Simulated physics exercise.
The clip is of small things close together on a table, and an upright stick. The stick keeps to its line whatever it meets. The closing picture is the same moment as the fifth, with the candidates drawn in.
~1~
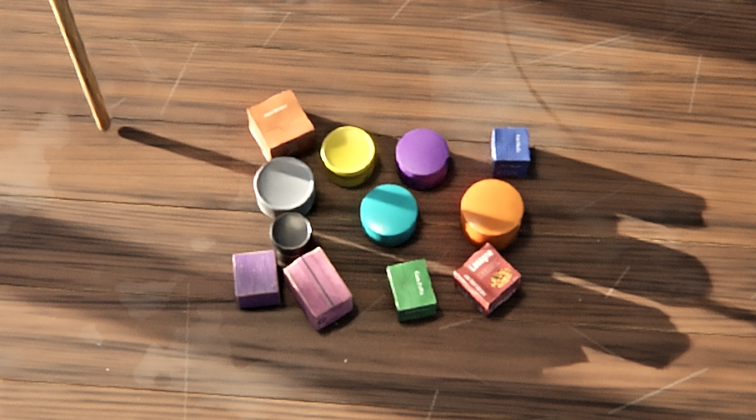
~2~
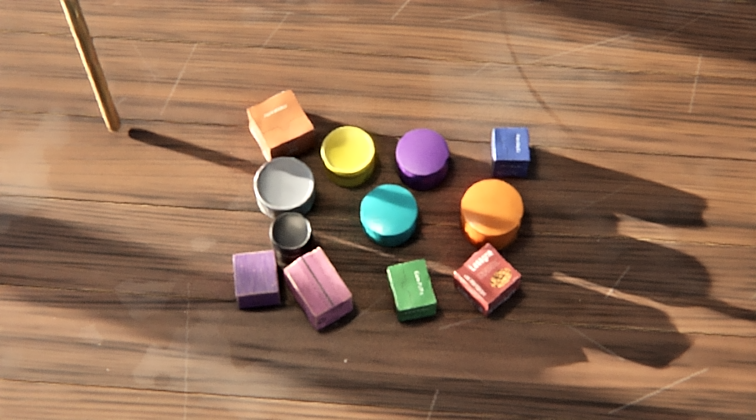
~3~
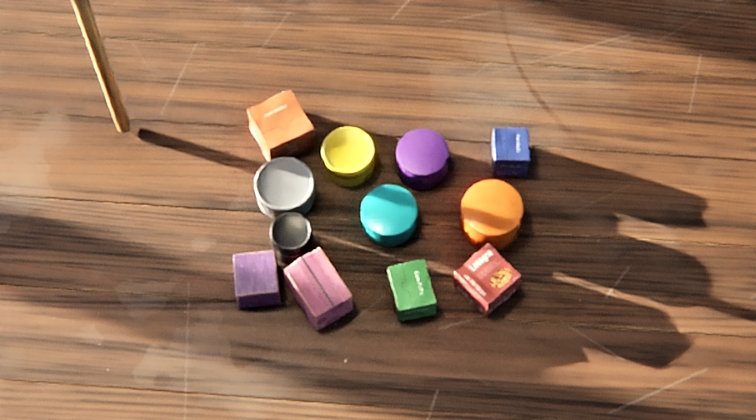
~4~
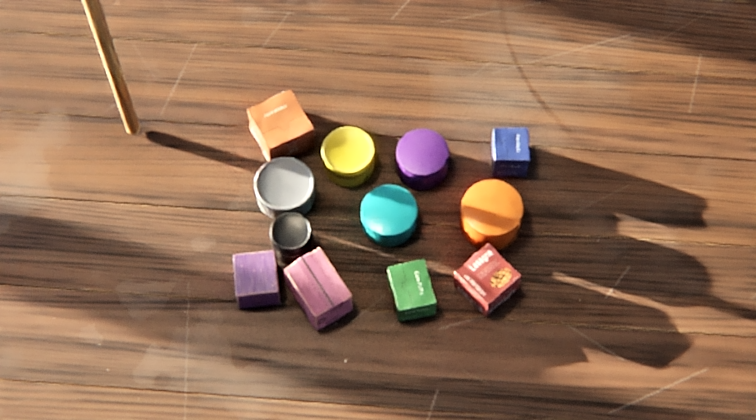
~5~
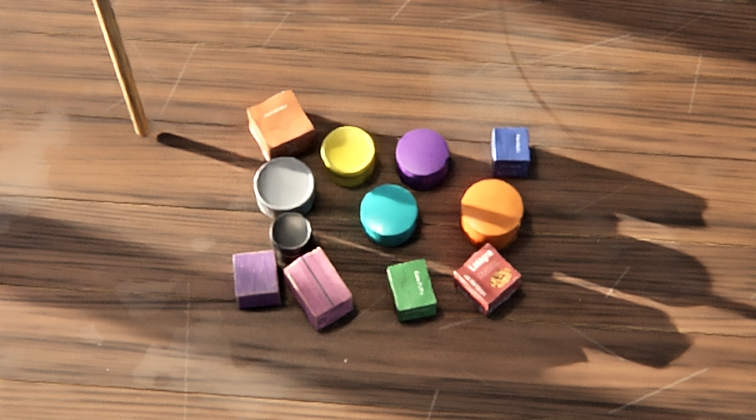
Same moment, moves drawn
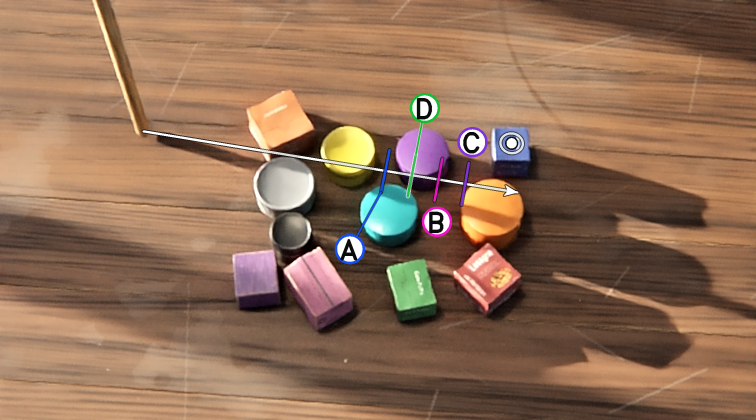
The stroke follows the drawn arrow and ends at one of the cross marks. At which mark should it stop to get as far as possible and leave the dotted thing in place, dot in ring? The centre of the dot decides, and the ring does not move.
It should halt at A.
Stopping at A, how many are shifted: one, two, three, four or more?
In all, three.
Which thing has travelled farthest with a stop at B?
It is the yellow tub.
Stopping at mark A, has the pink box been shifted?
By then, no.
On the copy, A at (386, 170); B at (438, 179); C at (465, 184); D at (411, 175); the arrow from (143, 131) to (518, 193); the white dot at (511, 143).
On A. First, foot of the stick (230, 147).
Then, foot of the stick (318, 161); orange box (303, 119).
Finally, foot of the stick (386, 171); yellow tub (417, 174); purple tin (469, 164); the dot is still in its ring.
By contrast, B shifts the dotted thing to (534, 143); C shifts the dotted thing to (534, 143); D shifts the dotted thing to (528, 146).
